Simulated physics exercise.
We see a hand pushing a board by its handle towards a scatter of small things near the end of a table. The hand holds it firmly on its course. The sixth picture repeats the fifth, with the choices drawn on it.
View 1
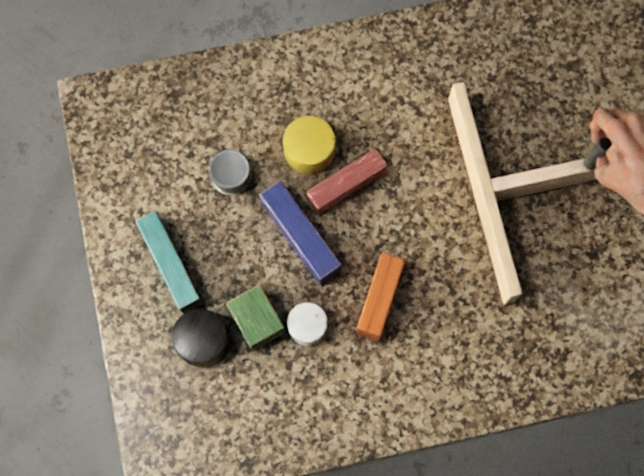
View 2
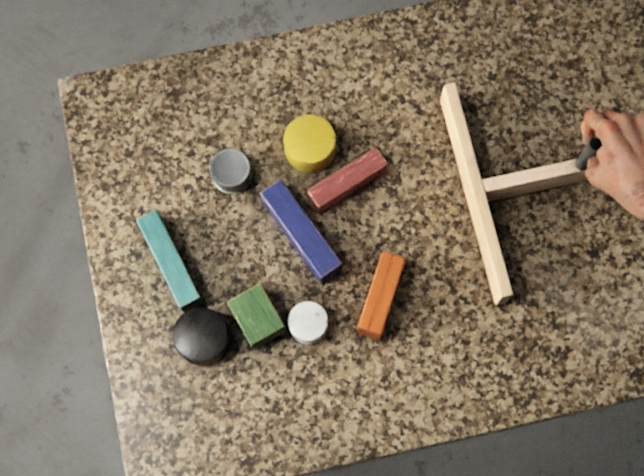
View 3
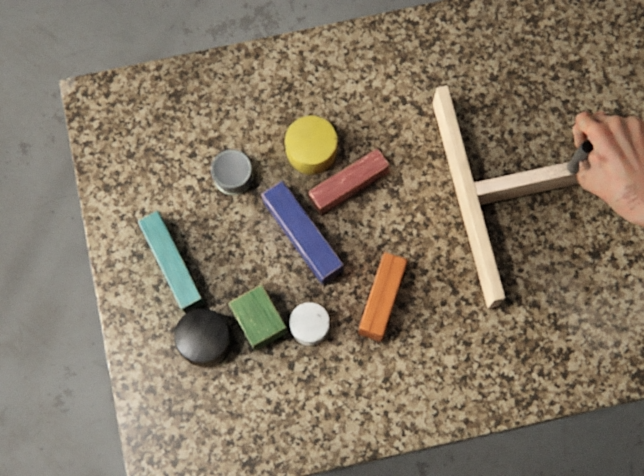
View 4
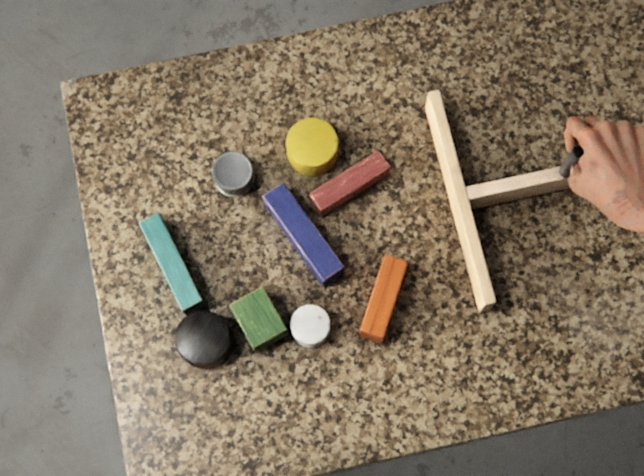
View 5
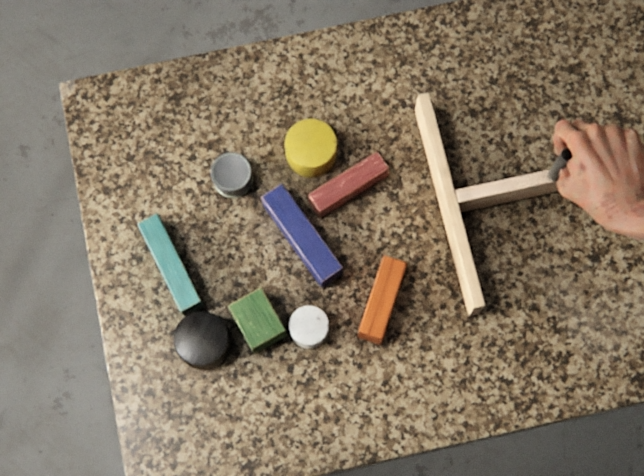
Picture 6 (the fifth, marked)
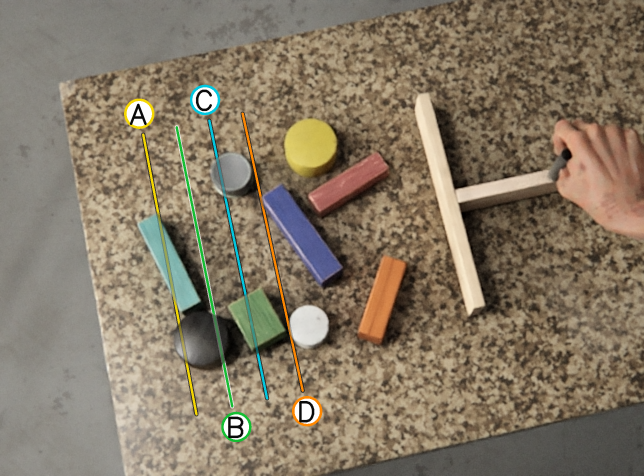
On a speckled tabletop, a hand slides a wooden T-shaped board left towards scattered coloured blocks.
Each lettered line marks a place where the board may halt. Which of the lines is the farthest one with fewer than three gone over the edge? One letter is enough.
The farthest such stop is A.
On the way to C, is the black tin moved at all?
Yes.
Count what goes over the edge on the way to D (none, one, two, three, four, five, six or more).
By then, none.
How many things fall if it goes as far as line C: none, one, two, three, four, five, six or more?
The count is none.
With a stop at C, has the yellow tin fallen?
By then, no.
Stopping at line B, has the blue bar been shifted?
Yes.
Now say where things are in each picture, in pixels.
Grey tin (231, 173); white tin (308, 325); green block (256, 318), in the first picture.
Board (478, 187); red bar (347, 181), in the second picture.
Board (471, 190); black tin (203, 338), in the third picture.
Board (461, 194); blue bar (303, 234), in the fourth picture.
Board (451, 197); grey tin (232, 176); white tin (309, 328); green block (257, 321), in the fifth picture.
On the marked copy, A at (169, 270); B at (204, 262); C at (237, 255); D at (272, 247).
Taking A. A third of the way, board (350, 219); yellow tin (299, 150); orange stick (350, 307).
Two thirds of the way, board (248, 241); black tin (136, 340); turquoise bar (126, 271).
When it is over, board (168, 258); turquoise bar over the edge; black tin over the edge; two fallen.
As for the rest, B is within the limit but short; C is within the limit but short; D is within the limit but short.
